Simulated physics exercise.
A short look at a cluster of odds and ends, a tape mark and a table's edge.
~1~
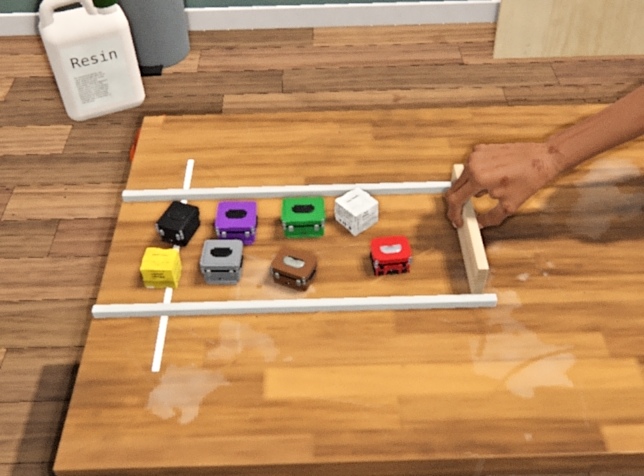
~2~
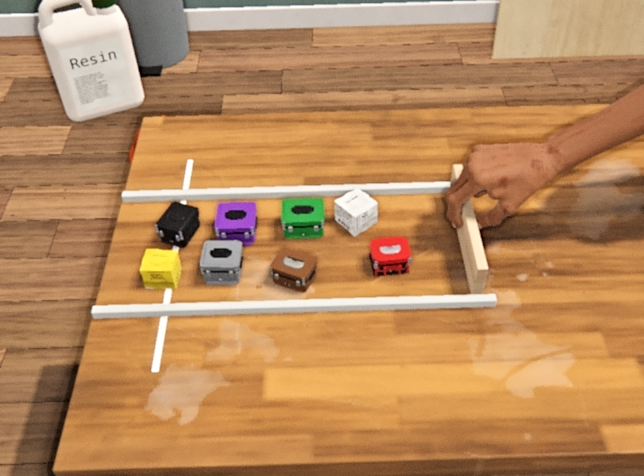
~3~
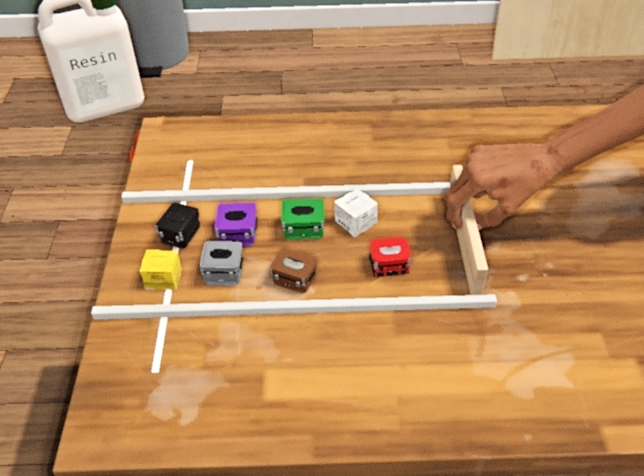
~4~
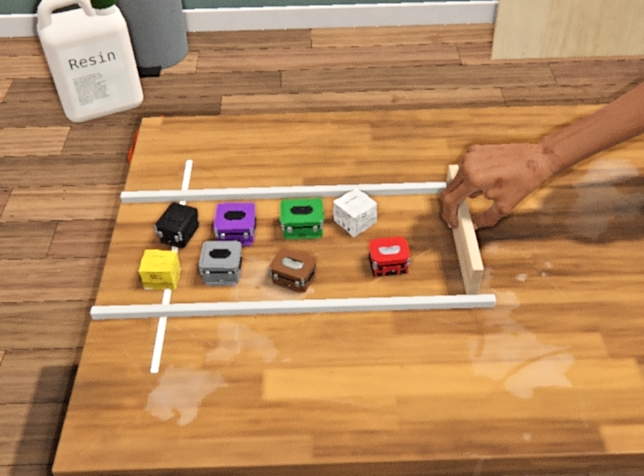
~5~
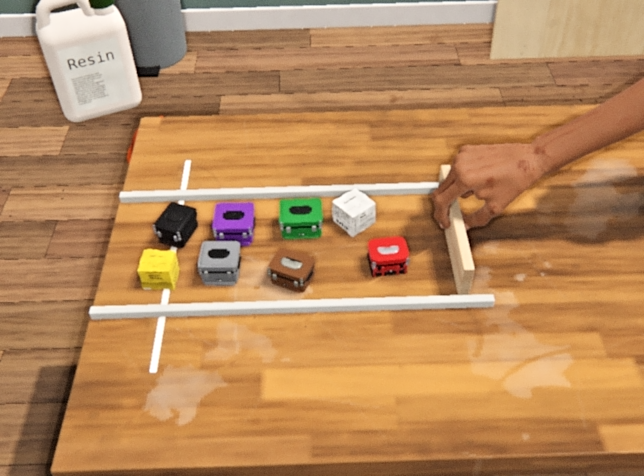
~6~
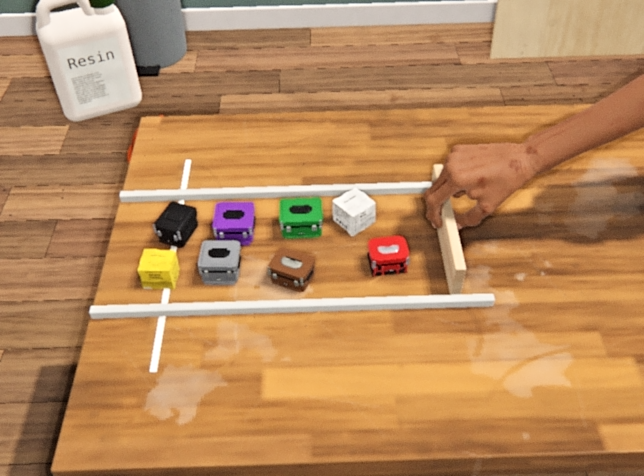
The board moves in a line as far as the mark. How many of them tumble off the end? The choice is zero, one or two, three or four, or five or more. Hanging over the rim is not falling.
Here the number that fall off is three or four.
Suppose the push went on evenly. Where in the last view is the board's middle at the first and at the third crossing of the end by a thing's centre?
At (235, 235) for the first, at (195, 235) for the third.
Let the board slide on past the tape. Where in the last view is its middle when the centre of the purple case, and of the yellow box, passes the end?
At (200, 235) for the purple case; at (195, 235) for the yellow box.
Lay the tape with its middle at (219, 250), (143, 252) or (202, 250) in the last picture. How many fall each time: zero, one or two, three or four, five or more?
For each place: Either one or two; at least five; just one or two.
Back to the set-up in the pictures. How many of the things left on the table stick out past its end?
2 of them.
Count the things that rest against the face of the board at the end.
In contact: 3.
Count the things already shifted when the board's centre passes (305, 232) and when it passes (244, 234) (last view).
At the one place 7, at the other 8.
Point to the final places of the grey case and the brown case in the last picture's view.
About (113, 276), and the other about (150, 286).
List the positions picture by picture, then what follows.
Yellow box (162, 268); black case (180, 225); grey case (223, 262); board (467, 227); tape (176, 251), in the first picture.
Black case (179, 225); red case (390, 257), in the second picture.
Grey case (223, 264); board (467, 228), in the third picture.
Yellow box (160, 270); purple case (236, 224), in the fourth picture.
Black case (177, 226); green case (301, 219), in the fifth picture.
Yellow box (159, 269); black case (177, 225); grey case (221, 263); board (447, 228); tape (173, 251), in the sixth picture.
Soon after, none off yet; yellow box at rest near (159, 269); black case at rest near (177, 225); grey case at rest near (221, 263).
Then, none off yet; yellow box moving near (152, 269); black case moved a little near (157, 226); grey case moved about its own width near (189, 265).
Further on, none off yet; yellow box moved about its own width near (117, 265); black case tipped well over near (84, 253); grey case moved well along near (148, 273).
At rest, the number that fall off is three or four; fallen, purple case, black case and yellow box.
